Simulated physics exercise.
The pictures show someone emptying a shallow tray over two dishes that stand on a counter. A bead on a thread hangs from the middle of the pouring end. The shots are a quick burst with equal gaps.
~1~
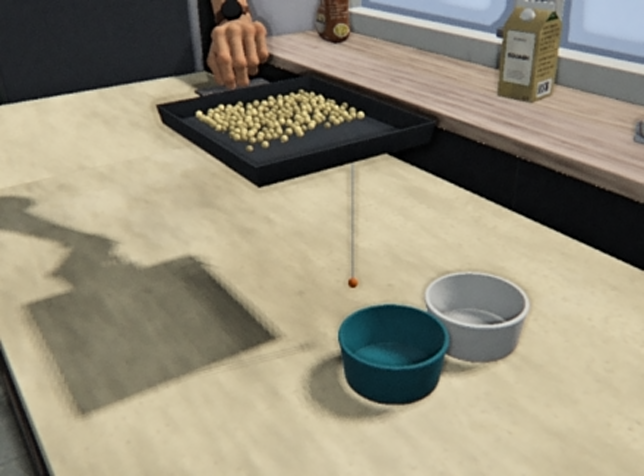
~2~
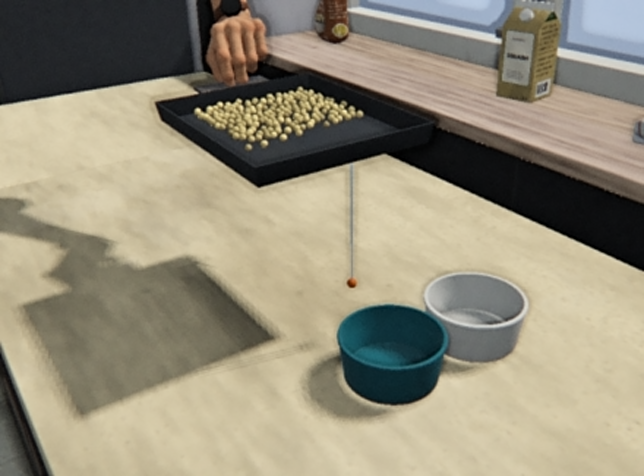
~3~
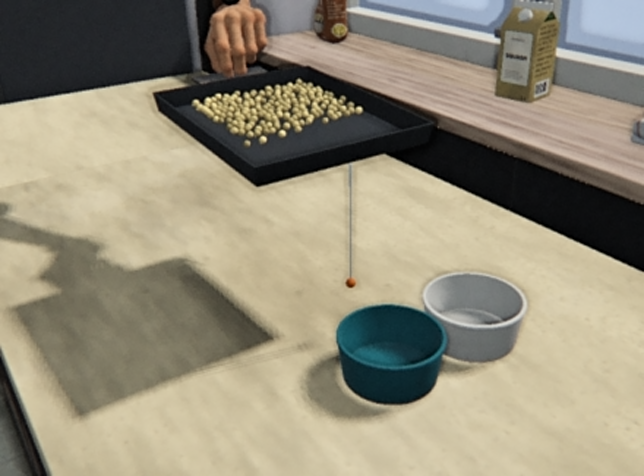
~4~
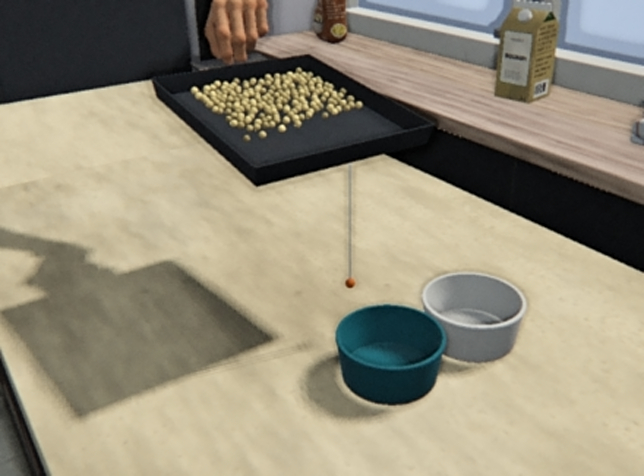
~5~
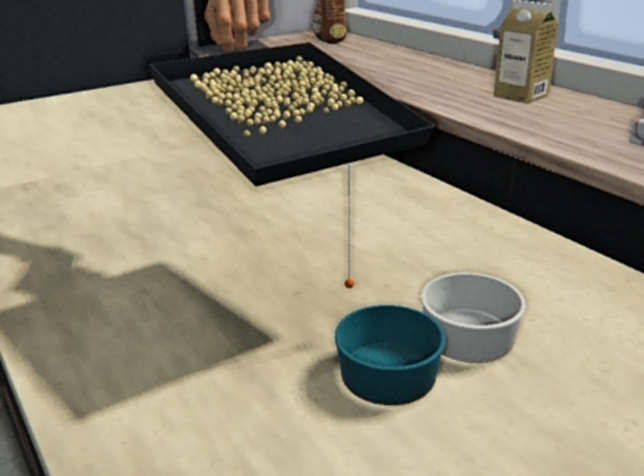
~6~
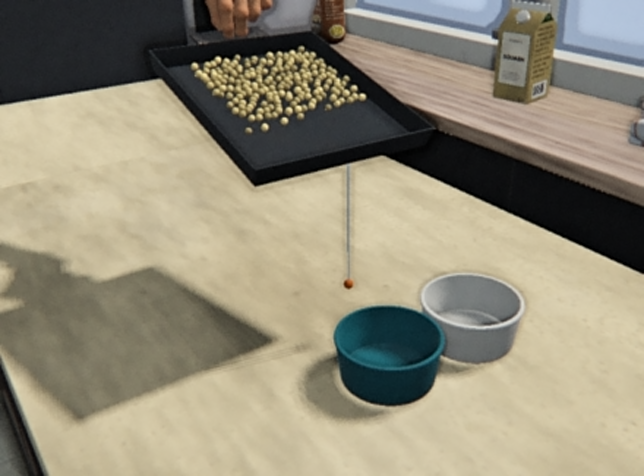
The clip opens on a hand at the back of a level black tray of pale, round beans above a counter, with a teal bowl and a grey bowl nearby. The hand then gradually raises the tray's far end, tilting it toward the viewer while the beans stay bunched and the bowls remain still.
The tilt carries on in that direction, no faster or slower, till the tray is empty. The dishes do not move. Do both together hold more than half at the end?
In the dishes lies the larger part of it.
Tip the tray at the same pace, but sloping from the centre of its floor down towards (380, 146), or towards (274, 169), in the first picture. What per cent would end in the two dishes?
Near 20 % and 0 %.
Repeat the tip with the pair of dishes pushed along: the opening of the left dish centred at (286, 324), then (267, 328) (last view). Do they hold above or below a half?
The first try: Under half. The second: Not half.
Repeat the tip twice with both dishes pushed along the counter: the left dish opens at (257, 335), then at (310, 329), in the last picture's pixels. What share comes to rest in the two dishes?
About 10 and 70 per cent.
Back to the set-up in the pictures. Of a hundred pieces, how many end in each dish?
Left dish: 40 %, right dish: 40 %.
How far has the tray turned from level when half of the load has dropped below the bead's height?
At some 110 degrees.
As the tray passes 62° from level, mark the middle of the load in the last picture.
Close to (371, 147).
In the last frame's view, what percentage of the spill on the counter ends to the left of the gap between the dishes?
Some 80 per cent.
Shortly afterwards, tray tipped steeply; all but a few on the tray; only a few in the left dish; only a few in the right dish; only a few outside both; only a few in the air.
Next, tray tipped past a quarter turn; near half on the tray; a little in the left dish; only a few in the right dish; a little outside both; near a third in the air.
Some moments later, tray tipped past a quarter turn; near half in the left dish; near a third in the right dish; near a quarter outside both.
In the end, tray tipped past a quarter turn; near half in the left dish; near a third in the right dish; near a quarter outside both.
